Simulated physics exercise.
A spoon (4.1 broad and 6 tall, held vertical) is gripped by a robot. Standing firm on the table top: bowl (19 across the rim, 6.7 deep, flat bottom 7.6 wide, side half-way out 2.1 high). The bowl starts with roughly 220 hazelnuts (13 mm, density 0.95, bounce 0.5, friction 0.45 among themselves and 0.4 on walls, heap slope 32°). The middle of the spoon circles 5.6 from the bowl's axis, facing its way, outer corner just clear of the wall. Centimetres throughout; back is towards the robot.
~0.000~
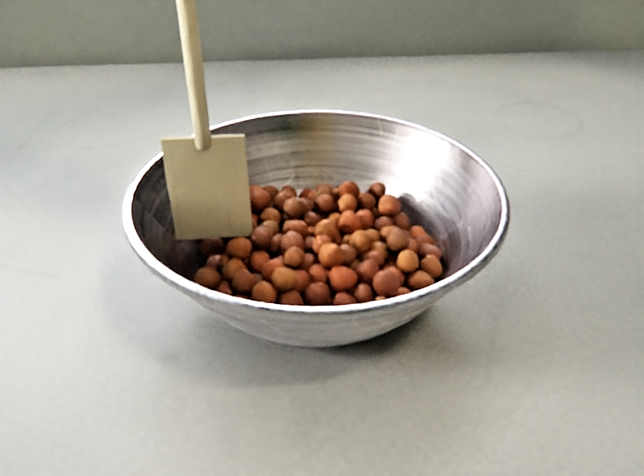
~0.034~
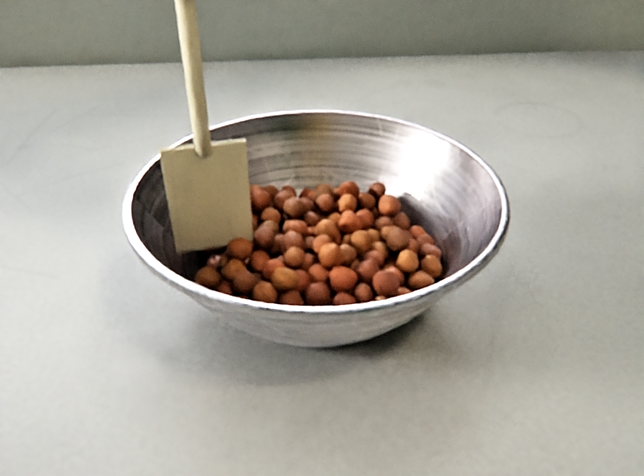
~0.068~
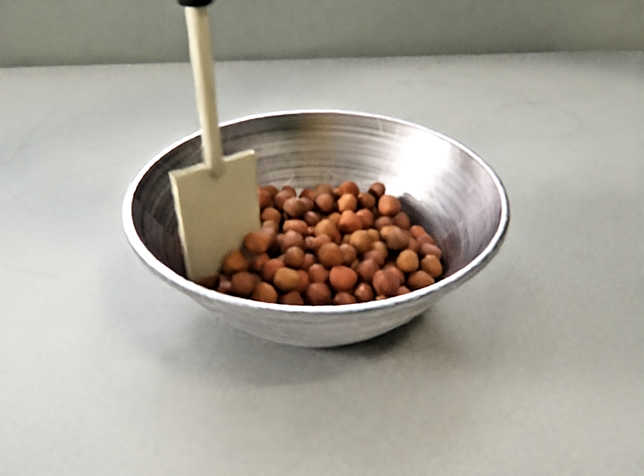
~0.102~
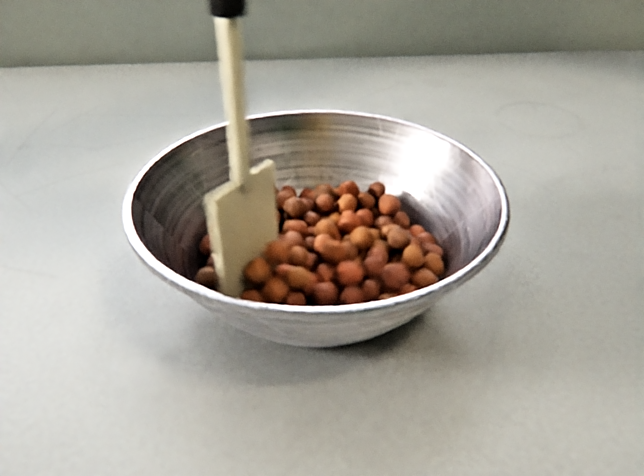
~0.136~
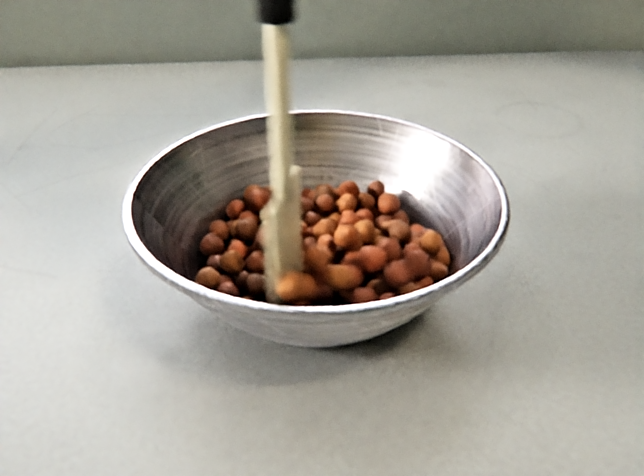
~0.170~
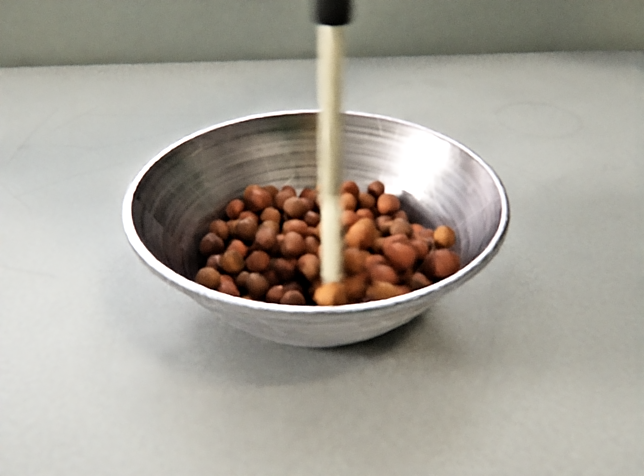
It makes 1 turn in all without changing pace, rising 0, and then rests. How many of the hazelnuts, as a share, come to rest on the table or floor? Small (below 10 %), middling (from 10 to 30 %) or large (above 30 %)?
Share on the table or floor: Small (below 10 %).
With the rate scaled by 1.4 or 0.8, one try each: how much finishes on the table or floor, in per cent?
Some 15 and 0 per cent.
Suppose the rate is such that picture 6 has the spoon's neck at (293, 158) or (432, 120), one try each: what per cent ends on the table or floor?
Some 5 and 20 per cent.
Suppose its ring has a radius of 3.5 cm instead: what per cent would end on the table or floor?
It would be near 5 per cent.
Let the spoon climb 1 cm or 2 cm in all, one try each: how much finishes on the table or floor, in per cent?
Some 0 and 0 per cent.
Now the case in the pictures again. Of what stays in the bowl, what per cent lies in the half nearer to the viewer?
Roughly 55 per cent.
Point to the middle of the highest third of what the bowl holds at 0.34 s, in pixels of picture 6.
Near (355, 203).
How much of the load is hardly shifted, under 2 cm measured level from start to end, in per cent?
Some 65 per cent.
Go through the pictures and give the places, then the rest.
In the first frame, the spoon neck at (199, 108), 0° round; upper third of the load around (326, 244), from x 205 to 430, top at y 190; 217 in the bowl.
In the second frame, the spoon neck at (199, 115), 9° round; upper third of the load around (326, 244), from x 205 to 430, top at y 190.
In the third frame, the spoon neck at (211, 132), 29° round; upper third of the load around (326, 243), from x 205 to 430, top at y 190.
In the fourth frame, the spoon neck at (240, 147), 50° round; upper third of the load around (329, 245), from x 205 to 430, top at y 190.
In the fifth frame, the spoon neck at (282, 157), 71° round; upper third of the load around (348, 245), from x 205 to 440, top at y 190.
In the sixth frame, the spoon neck at (331, 158), 92° round; upper third of the load around (357, 243), from x 205 to 445, top at y 190; 217 in the bowl.
After 0.34 s, 194° round, highest piece 8 above the table; 216 in the bowl, 1 in flight or on the tool.
After 0.50 s, 297° round, highest piece 8 above the table; 211 in the bowl, 4 on the table or floor, 2 in flight or on the tool.
After 0.79 s, 0° round, highest piece 6 above the table; 203 in the bowl, 14 on the table or floor.
After 1.49 s, 0° round, highest piece 5 above the table; 203 in the bowl, 14 on the table or floor.
In the end, 203 in the bowl, 14 on the table or floor. That is 6 % on the table or floor.
